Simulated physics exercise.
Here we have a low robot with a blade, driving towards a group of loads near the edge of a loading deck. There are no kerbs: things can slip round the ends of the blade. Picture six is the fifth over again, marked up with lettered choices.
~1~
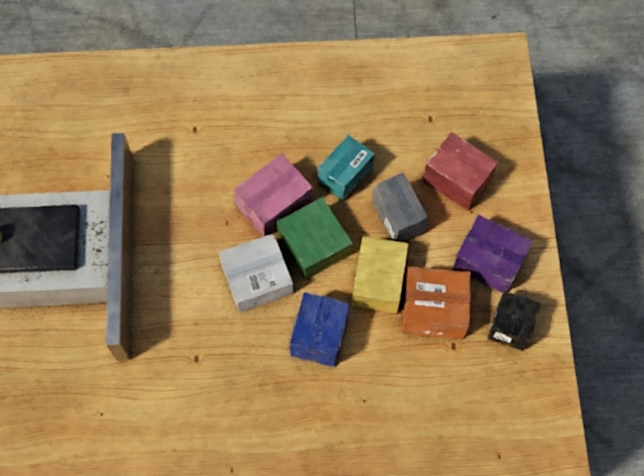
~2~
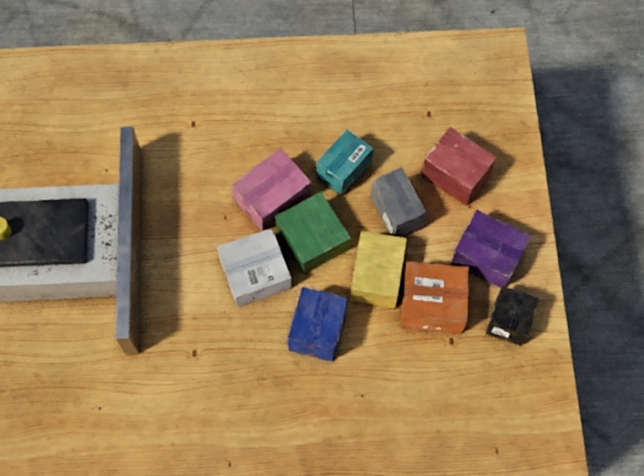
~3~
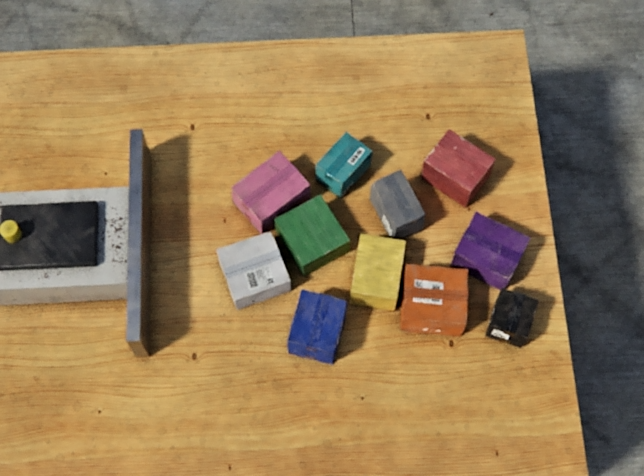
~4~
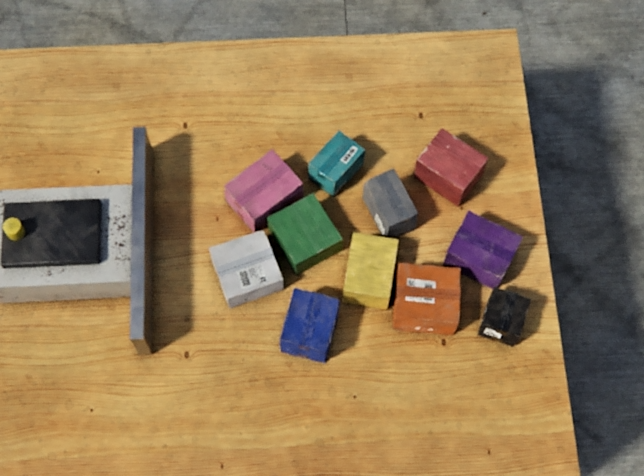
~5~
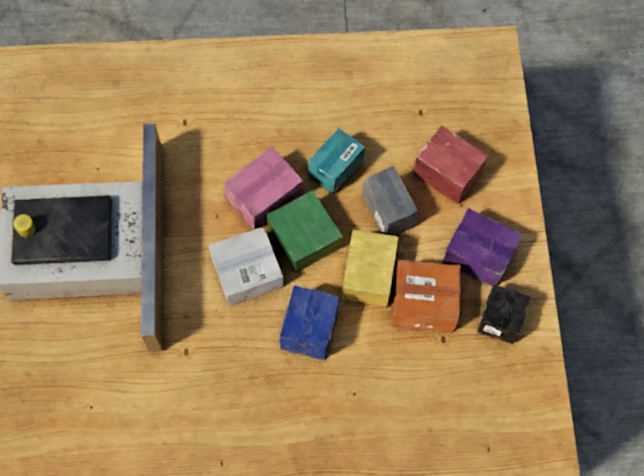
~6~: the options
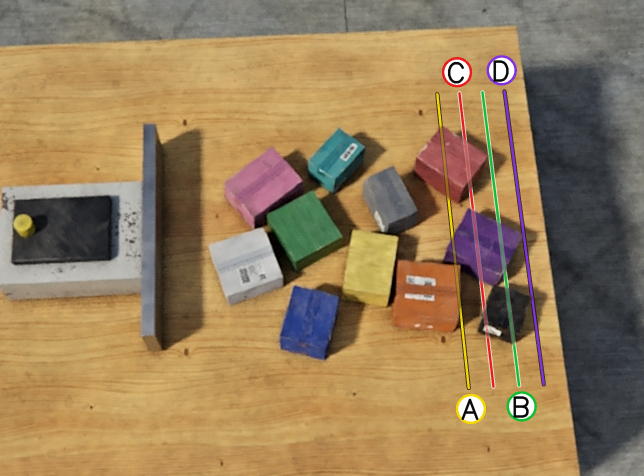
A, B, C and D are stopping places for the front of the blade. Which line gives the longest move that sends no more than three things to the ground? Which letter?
It can go as far as A.
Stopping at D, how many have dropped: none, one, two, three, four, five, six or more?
In all, six or more.
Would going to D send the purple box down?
Yes.
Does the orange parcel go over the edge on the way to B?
Yes.
On the marked copy, A at (452, 233); B at (500, 231); C at (476, 232); D at (523, 230).
Following A. Soon after the start, robot (179, 224); blue parcel (322, 327); turquoise parcel (349, 153).
Later, robot (289, 219); purple box (528, 252); black parcel (531, 332).
In the end, robot (375, 215); purple box over the edge; black parcel over the edge; two fallen.
As for the rest, B drops seven; C drops six; D drops ten.
